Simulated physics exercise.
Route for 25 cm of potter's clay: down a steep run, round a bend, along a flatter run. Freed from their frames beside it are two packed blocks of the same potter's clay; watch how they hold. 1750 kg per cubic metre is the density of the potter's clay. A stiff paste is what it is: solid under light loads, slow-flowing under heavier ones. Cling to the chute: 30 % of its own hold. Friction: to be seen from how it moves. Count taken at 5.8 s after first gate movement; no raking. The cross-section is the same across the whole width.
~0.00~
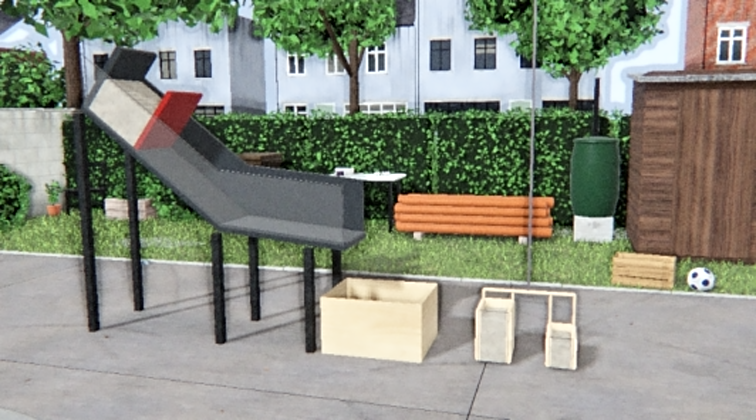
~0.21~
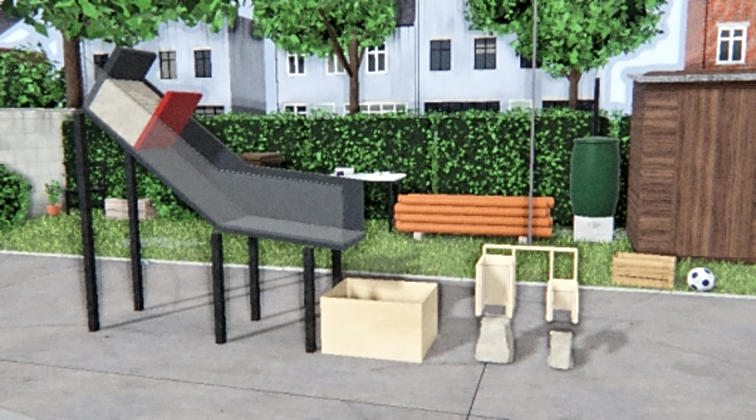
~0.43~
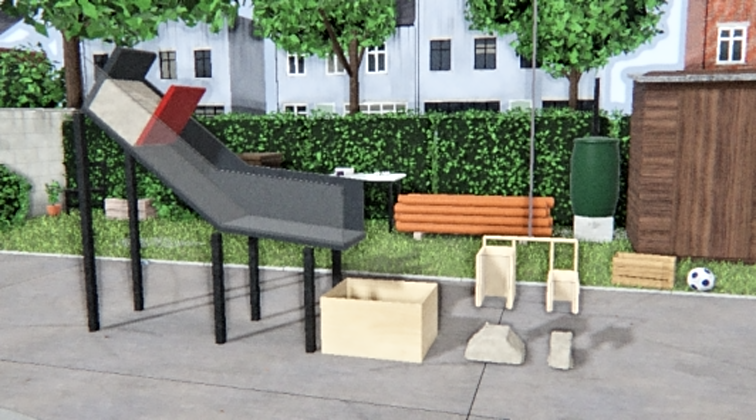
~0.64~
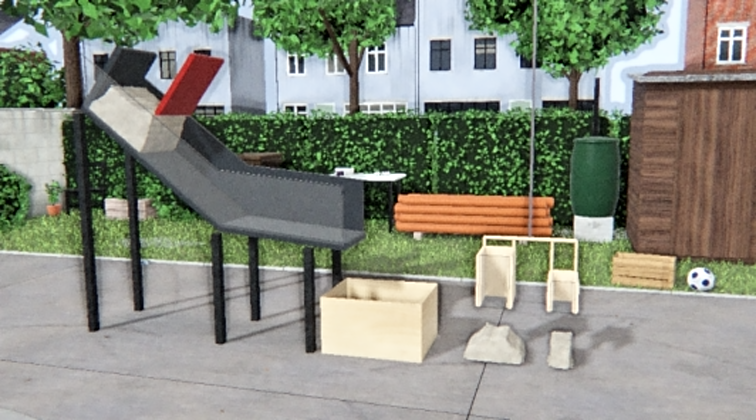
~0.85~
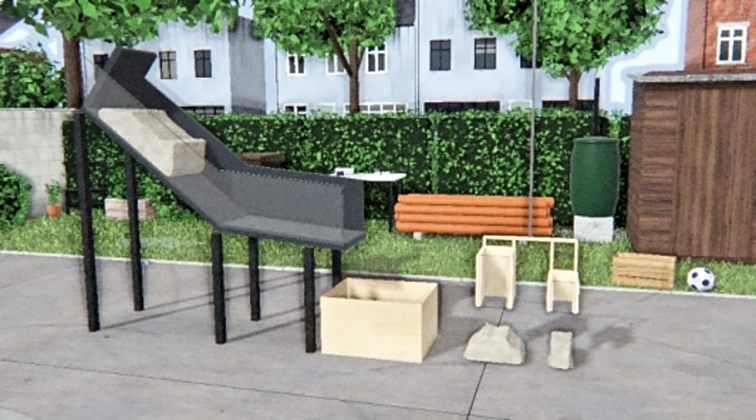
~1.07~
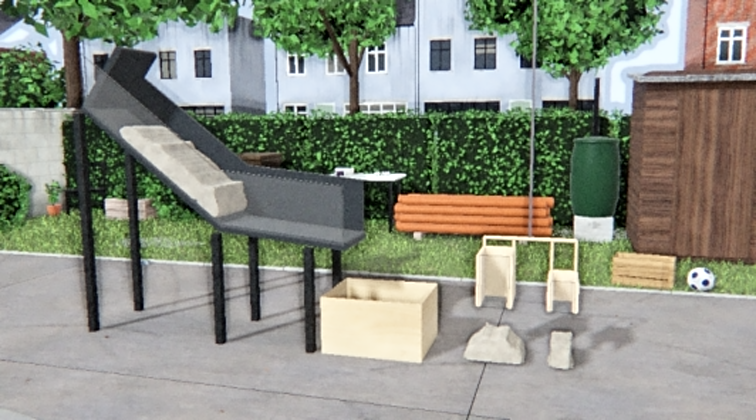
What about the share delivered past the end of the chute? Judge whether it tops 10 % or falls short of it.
It tops 10 %.
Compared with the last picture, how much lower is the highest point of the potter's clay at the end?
About 56 cm.
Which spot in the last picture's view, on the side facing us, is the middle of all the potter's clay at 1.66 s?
The middle is near (279, 224) in that view.
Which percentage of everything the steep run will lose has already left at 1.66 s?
About 100 %.
By 1.66 s, 5 % is on the steep run, 95 % on the flatter one and 0 % past the end.
By 2.37 s, 1 % is on the steep run, 87 % on the flatter one and 13 % past the end.
By 3.08 s, 1 % is on the steep run, 82 % on the flatter one and 17 % past the end.
By 3.78 s, 1 % is on the steep run, 82 % on the flatter one and 17 % past the end.
By 6.20 s, at the end, 1 % is on the steep run, 82 % on the flatter one and 17 % past the end.
